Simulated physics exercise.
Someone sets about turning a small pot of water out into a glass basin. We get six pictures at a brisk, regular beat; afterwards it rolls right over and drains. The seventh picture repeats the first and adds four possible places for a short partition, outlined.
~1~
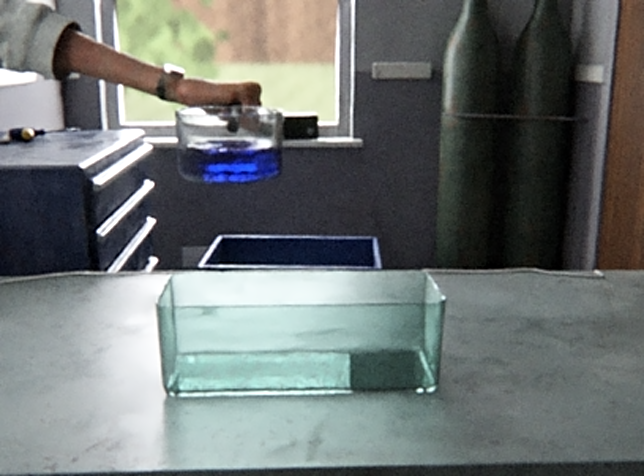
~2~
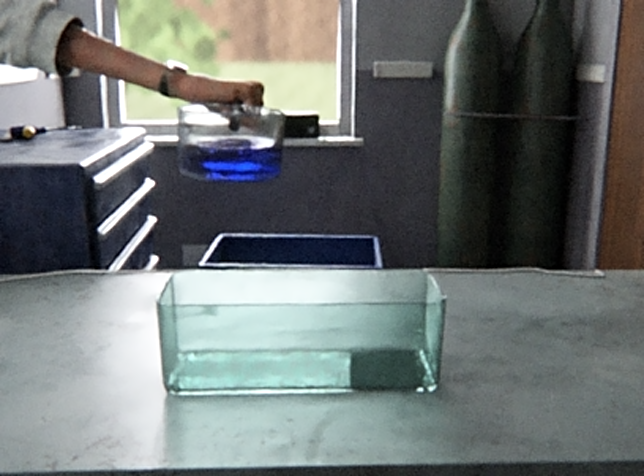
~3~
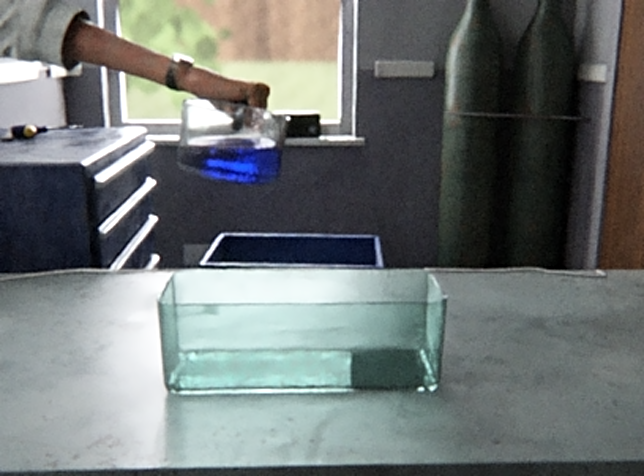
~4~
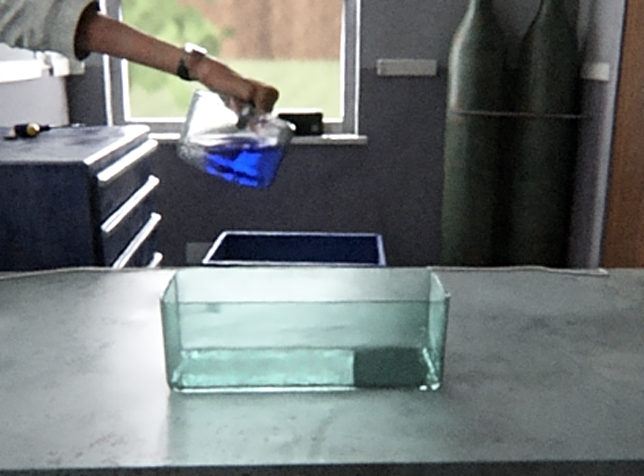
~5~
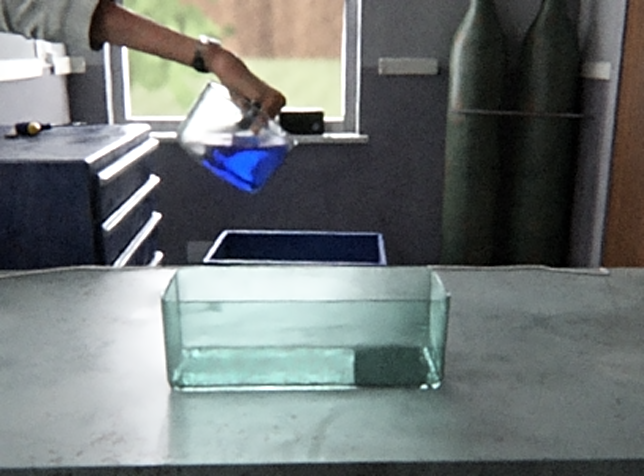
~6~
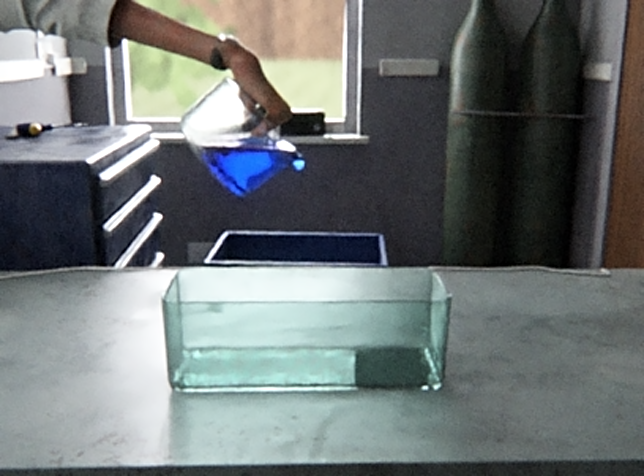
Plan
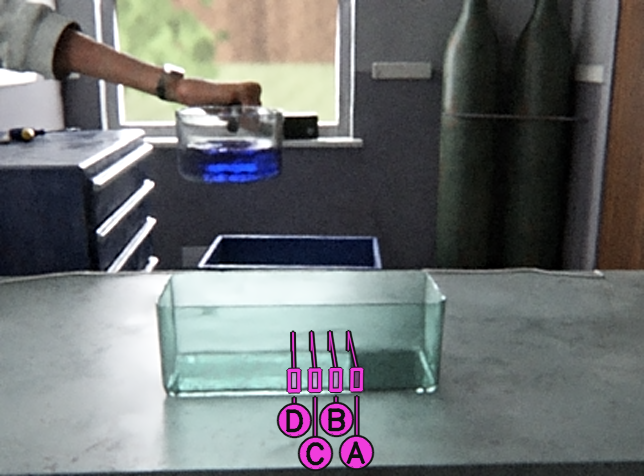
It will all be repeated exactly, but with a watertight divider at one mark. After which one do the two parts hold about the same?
It is B.
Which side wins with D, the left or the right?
The right side.
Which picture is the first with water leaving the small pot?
In picture 6.
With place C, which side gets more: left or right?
More ends on the right.
In magenta, A at (356, 396); B at (336, 397); C at (315, 397); D at (294, 398).
For place A, about 86 % ends left of the wall and 13 % right of it.
For place B, about 44 % ends left of the wall and 55 % right of it.
For place C, about 12 % ends left of the wall and 87 % right of it.
For place D, about 10 % ends left of the wall and 89 % right of it.
